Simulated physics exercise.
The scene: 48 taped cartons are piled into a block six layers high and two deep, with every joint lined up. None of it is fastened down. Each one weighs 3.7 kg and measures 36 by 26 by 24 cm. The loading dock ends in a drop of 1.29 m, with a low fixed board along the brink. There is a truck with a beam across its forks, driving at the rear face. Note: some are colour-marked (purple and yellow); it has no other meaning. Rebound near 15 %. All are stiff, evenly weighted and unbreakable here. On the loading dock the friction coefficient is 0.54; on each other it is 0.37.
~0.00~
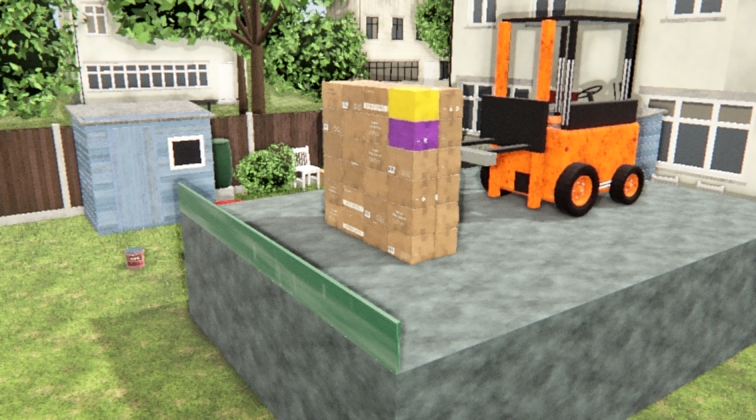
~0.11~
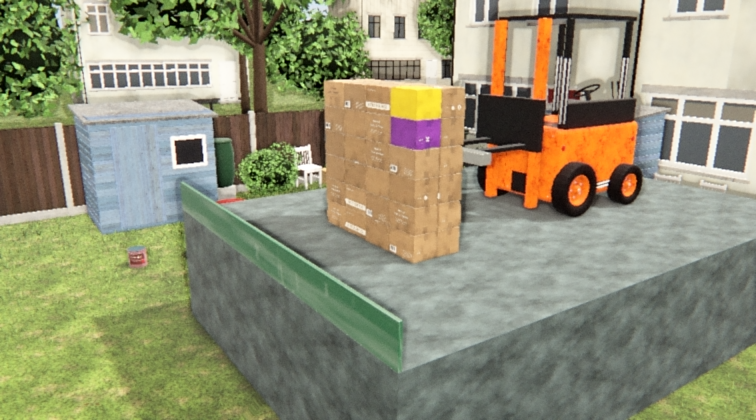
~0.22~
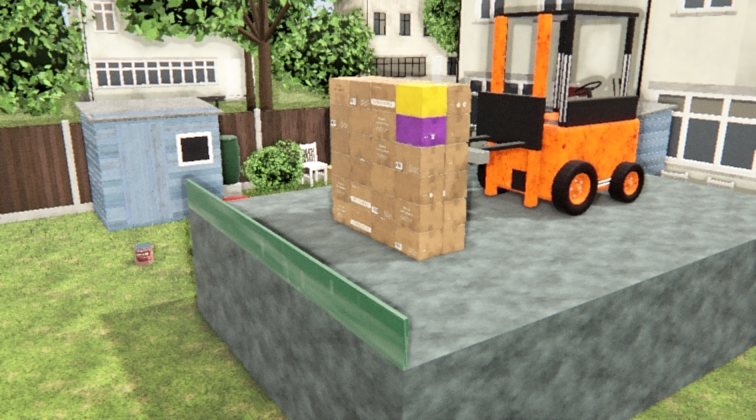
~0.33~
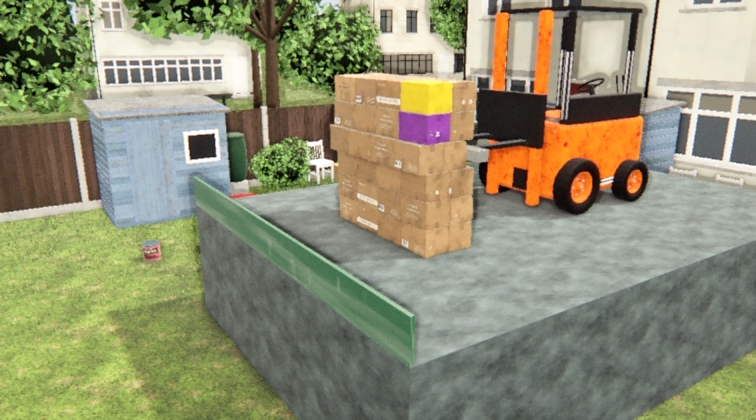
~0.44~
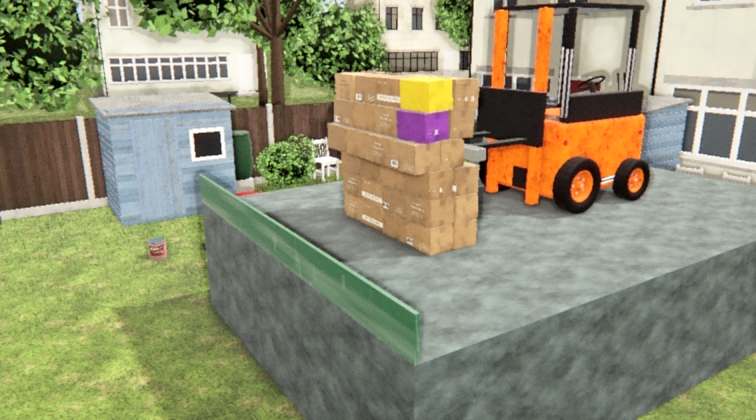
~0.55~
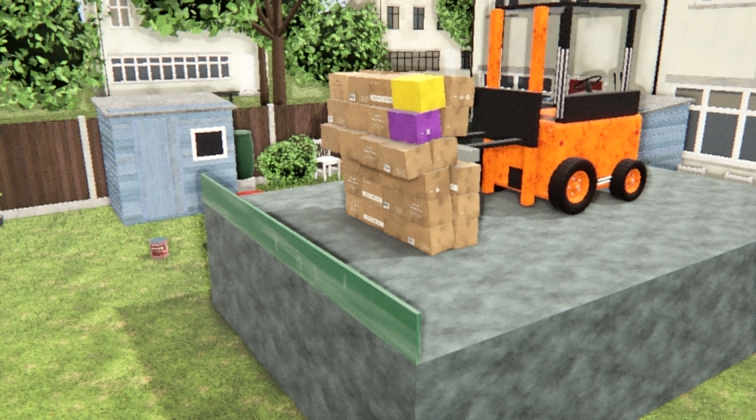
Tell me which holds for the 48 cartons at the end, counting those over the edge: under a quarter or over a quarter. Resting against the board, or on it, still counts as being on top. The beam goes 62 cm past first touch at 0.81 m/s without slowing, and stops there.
For the 48 cartons, less than a quarter of them.
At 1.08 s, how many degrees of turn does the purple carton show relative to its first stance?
70°.
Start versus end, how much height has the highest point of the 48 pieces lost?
Something like 30 cm, give or take.
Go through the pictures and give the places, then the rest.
In the first frame (places mark the middle of the side facing us; the camera pans a little), beam (491, 160) 18 cm from the stack; purple carton (400, 134); yellow carton (401, 105); nothing disturbed.
In the second frame, beam (485, 160) 9 cm from the stack; yellow carton (403, 103).
In the third frame, beam (483, 158) 1 mm in; purple carton (408, 130).
In the fourth frame, beam (482, 156) 9 cm in; purple carton (412, 128) shifted 38 mm; 16 disturbed, none over the edge.
In the fifth frame, beam (480, 155) 18 cm in; purple carton (410, 127) leaning 3°; yellow carton (414, 96) leaning 3°; 29 disturbed, none over the edge.
In the sixth frame, beam (473, 156) 27 cm in; purple carton (402, 128) leaning 7°; yellow carton (405, 96) leaning 7°; 35 disturbed, none over the edge.
After 0.76 s, none of the 48 cartons over the edge, 39 disturbed; purple carton leaning 13°; yellow carton leaning 13°.
After 1.08 s, none of the 48 cartons over the edge, 38 disturbed; purple carton leaning 66°, 42 cm lower; yellow carton leaning 52°, 45 cm lower.
After 1.72 s, 6 of the 48 cartons over the edge; purple carton on its side; yellow carton on its side.
By the end (2.6 s), 6 of the 48 cartons over the edge; purple carton upside down; yellow carton on its side. That is 12 per cent.
